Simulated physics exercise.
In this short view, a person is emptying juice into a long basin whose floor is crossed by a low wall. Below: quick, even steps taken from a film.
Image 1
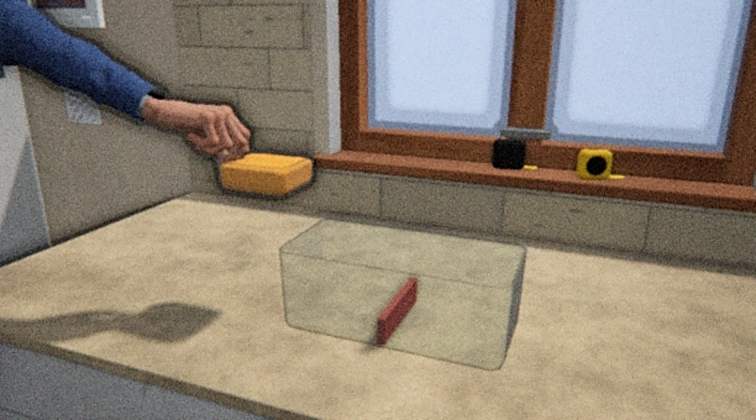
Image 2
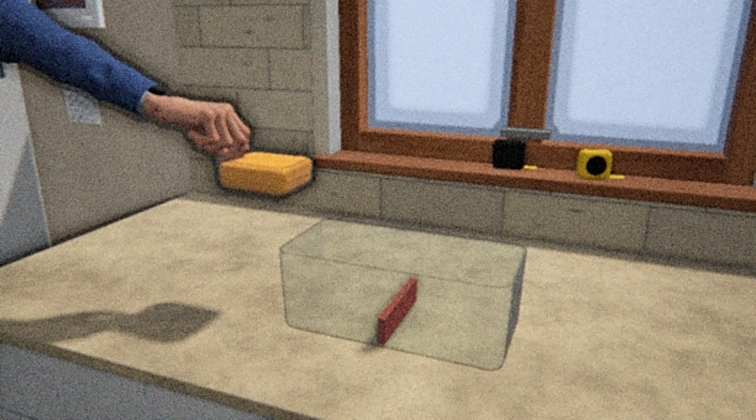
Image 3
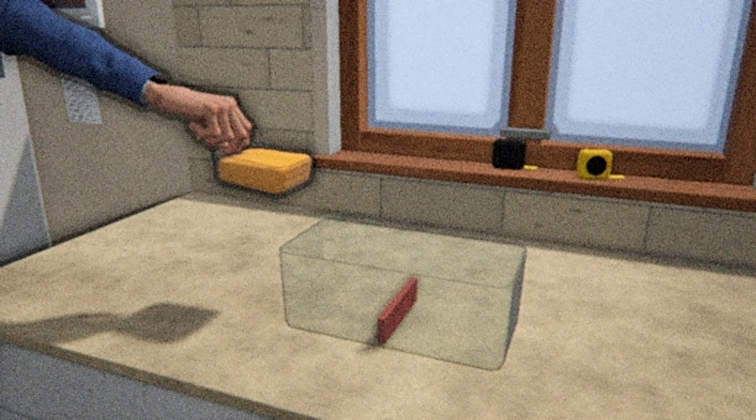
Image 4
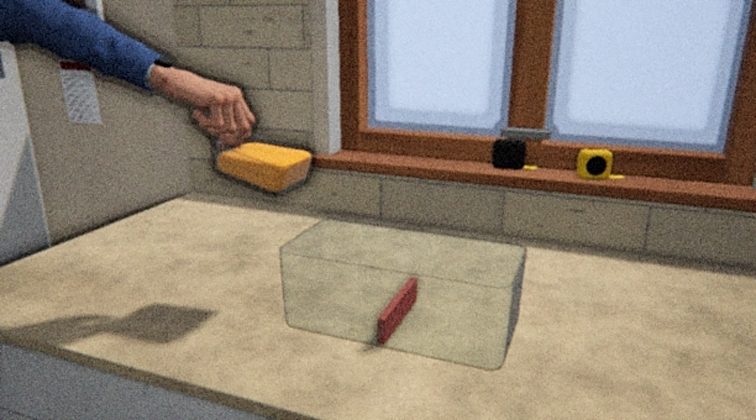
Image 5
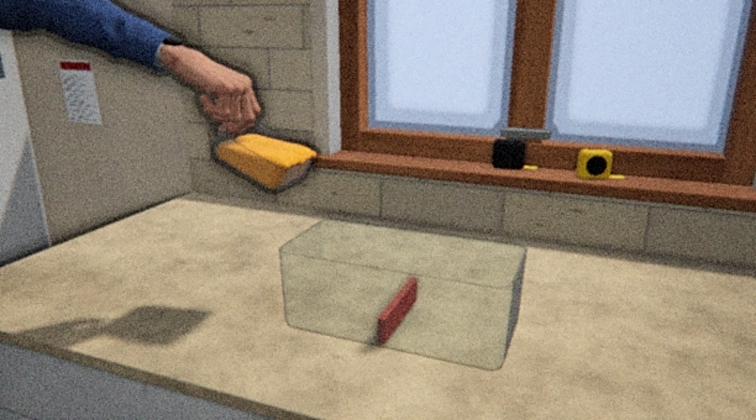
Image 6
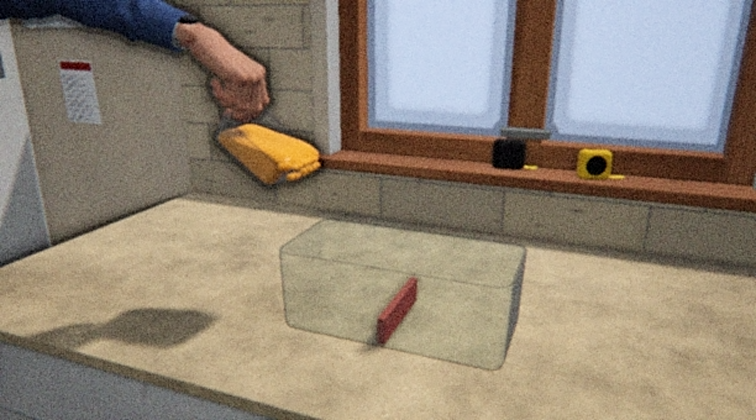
A hand in a blue sleeve holds an orange box-like container at the left, above a pale mottled countertop seen from slightly above, with a brown-framed window behind. A clear long basin with a low red wall across its floor sits centrally; black and yellow objects rest on the sill. The hand rises and moves right, steadily tilting the container's right end downward, while the camera stays still.
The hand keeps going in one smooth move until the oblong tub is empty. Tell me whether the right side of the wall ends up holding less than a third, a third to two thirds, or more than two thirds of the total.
The right side holds less than a third.
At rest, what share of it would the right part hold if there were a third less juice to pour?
Near 10 %.
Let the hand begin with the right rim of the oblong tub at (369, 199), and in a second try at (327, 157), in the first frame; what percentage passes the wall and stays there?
Around 90 percent first, around 60 percent second.
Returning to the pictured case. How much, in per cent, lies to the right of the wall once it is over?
I'd put it near 5 per cent.
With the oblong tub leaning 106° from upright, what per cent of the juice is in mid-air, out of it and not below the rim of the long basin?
It comes to 55 per cent or so.
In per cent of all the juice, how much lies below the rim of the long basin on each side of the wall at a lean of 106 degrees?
Left 35, right 0.
A moment on, the oblong tub is tipped right over and 6 per cent is still to pour, 37 is left of the wall and 0 right of it.
Next, the oblong tub is tipped right over and 0 per cent is still to pour, 92 is left of the wall and 4 right of it.
Then the oblong tub is tipped right over and 0 per cent is still to pour, 91 is left of the wall and 7 right of it.
Later the oblong tub is tipped right over and 0 per cent is still to pour, 91 is left of the wall and 7 right of it.
In the end 90 per cent lies left of the wall, 7 right of it and 3 outside.
